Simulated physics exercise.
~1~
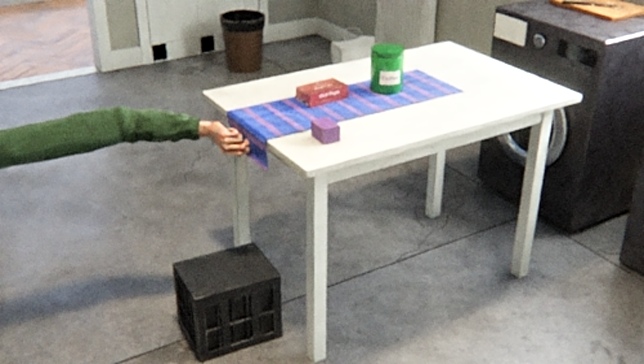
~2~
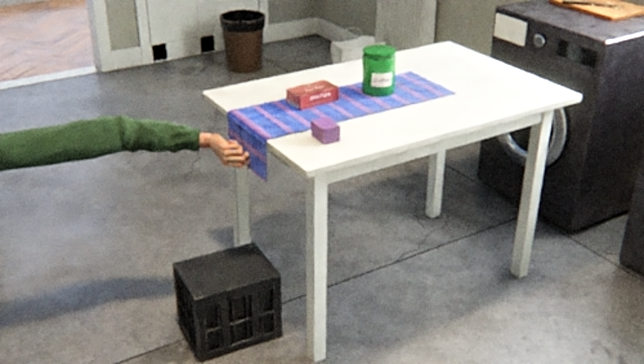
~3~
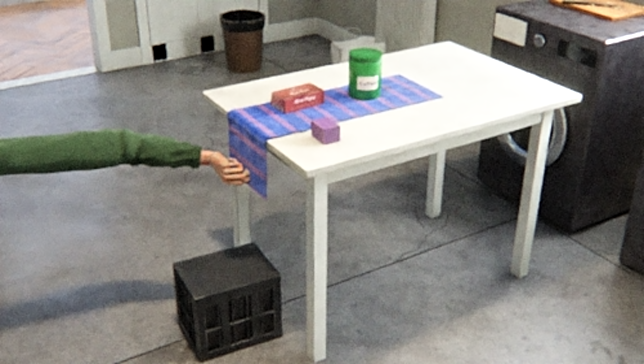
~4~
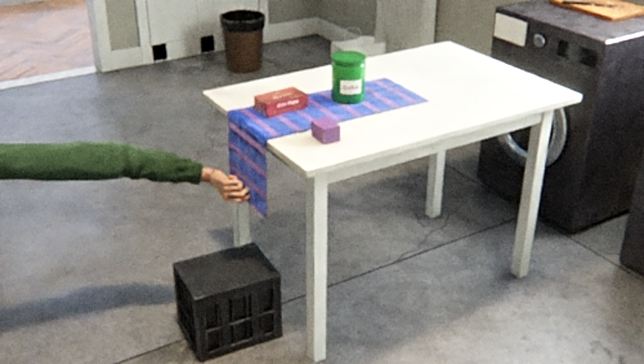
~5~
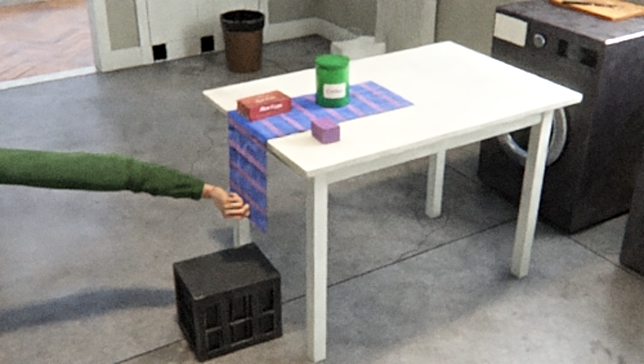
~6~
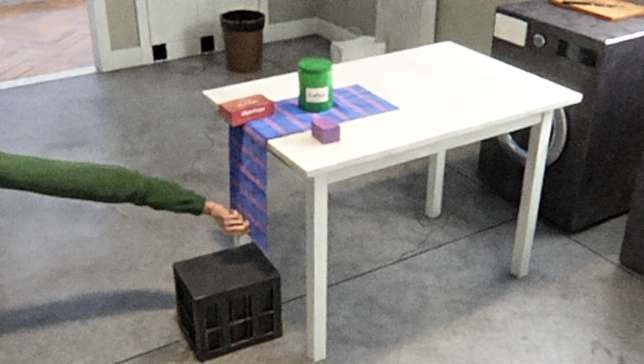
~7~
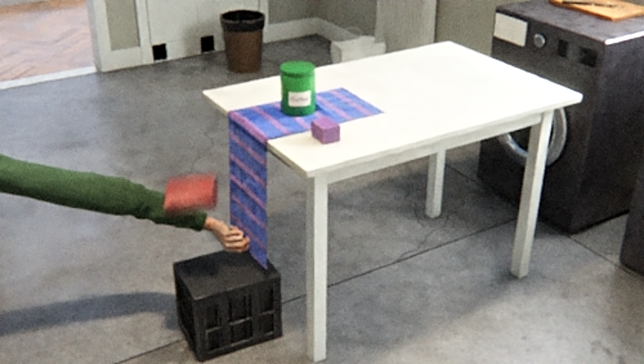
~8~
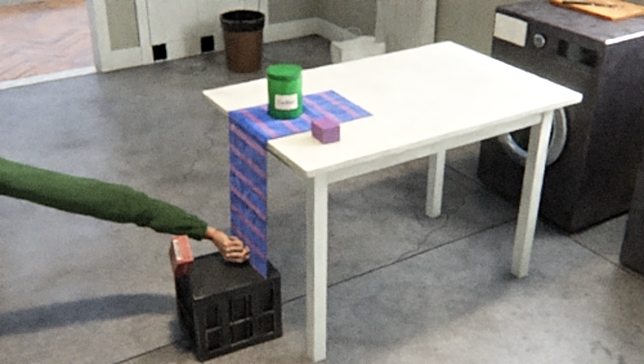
On a white table, a hand pulls a blue cloth down, toppling a red packet off.
